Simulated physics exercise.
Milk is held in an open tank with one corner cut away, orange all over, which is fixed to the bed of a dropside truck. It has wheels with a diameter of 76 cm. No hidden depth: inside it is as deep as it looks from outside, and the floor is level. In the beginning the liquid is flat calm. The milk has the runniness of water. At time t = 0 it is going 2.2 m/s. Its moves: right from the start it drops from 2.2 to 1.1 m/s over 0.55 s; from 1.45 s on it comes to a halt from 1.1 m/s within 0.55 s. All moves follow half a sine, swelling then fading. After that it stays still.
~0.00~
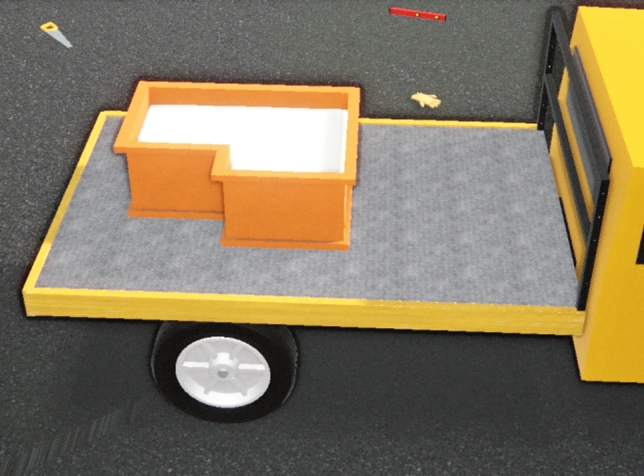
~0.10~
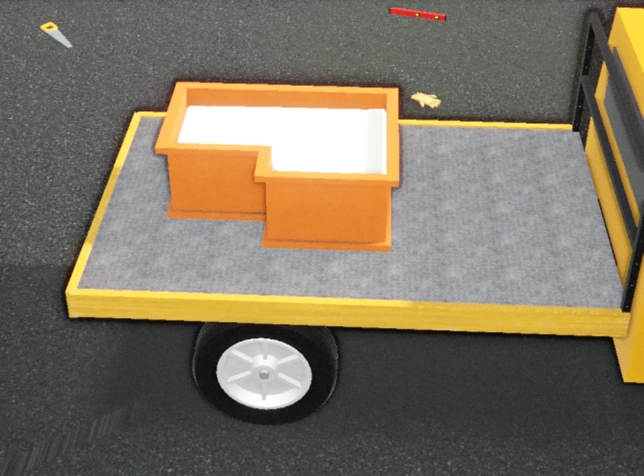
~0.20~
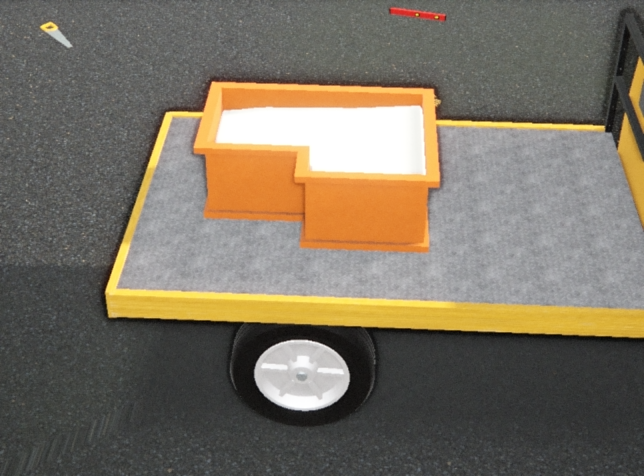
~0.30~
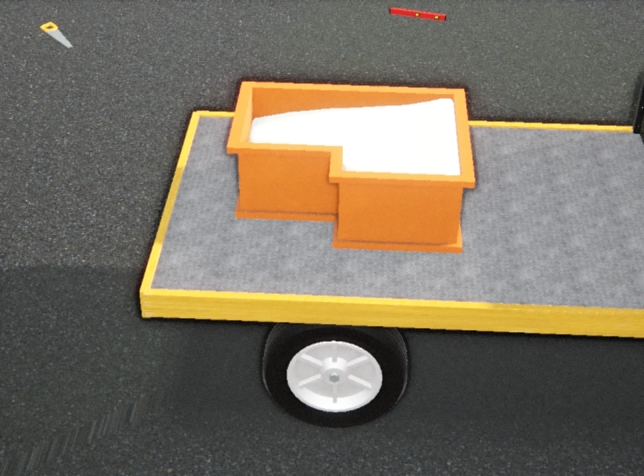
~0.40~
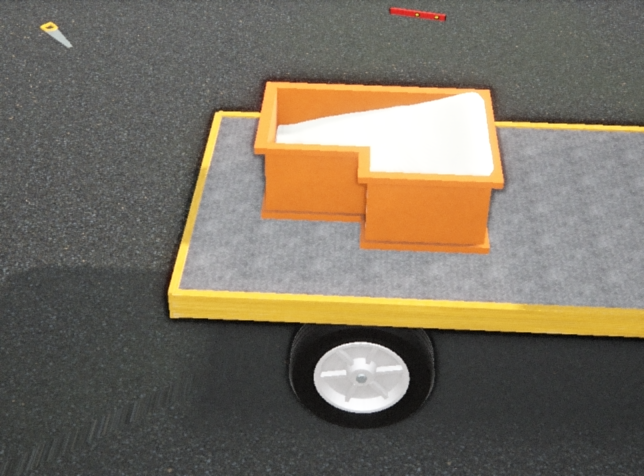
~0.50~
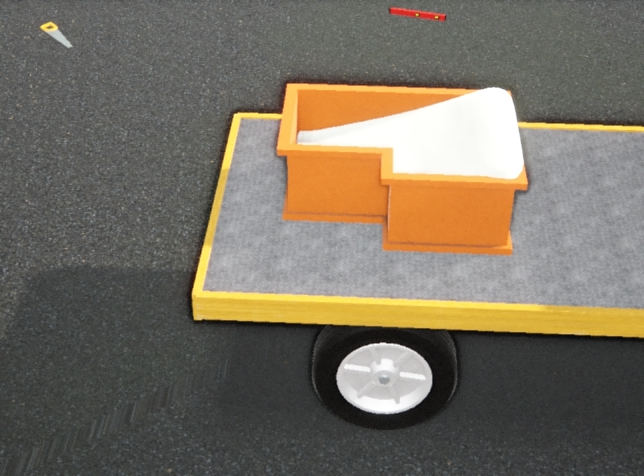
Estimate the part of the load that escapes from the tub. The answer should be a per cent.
Roughly 18 per cent escapes.
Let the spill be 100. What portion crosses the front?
Roughly 60 in a hundred.
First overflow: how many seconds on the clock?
About 0.7 s.
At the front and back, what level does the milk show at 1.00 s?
Front reads 30 centimetres, back reads 26 centimetres.
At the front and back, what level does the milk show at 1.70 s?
The level sits near 30 cm in front and near 28 cm behind.
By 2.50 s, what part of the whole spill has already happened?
I'd say some 80 percent by then.
Then, 1.00 s in, it stands 27 cm high behind and 30 cm in front; 3 per cent has gone over the front.
Then, 1.70 s in, it stands 28 cm high behind and 29 cm in front; 6 per cent has gone over the front and the back.
Then, 2.50 s in, it stands 17 cm high behind and 27 cm in front; 15 per cent has gone over the front.
Then, 4.99 s in, 18 per cent has gone over the front, 48 of 265 litres.
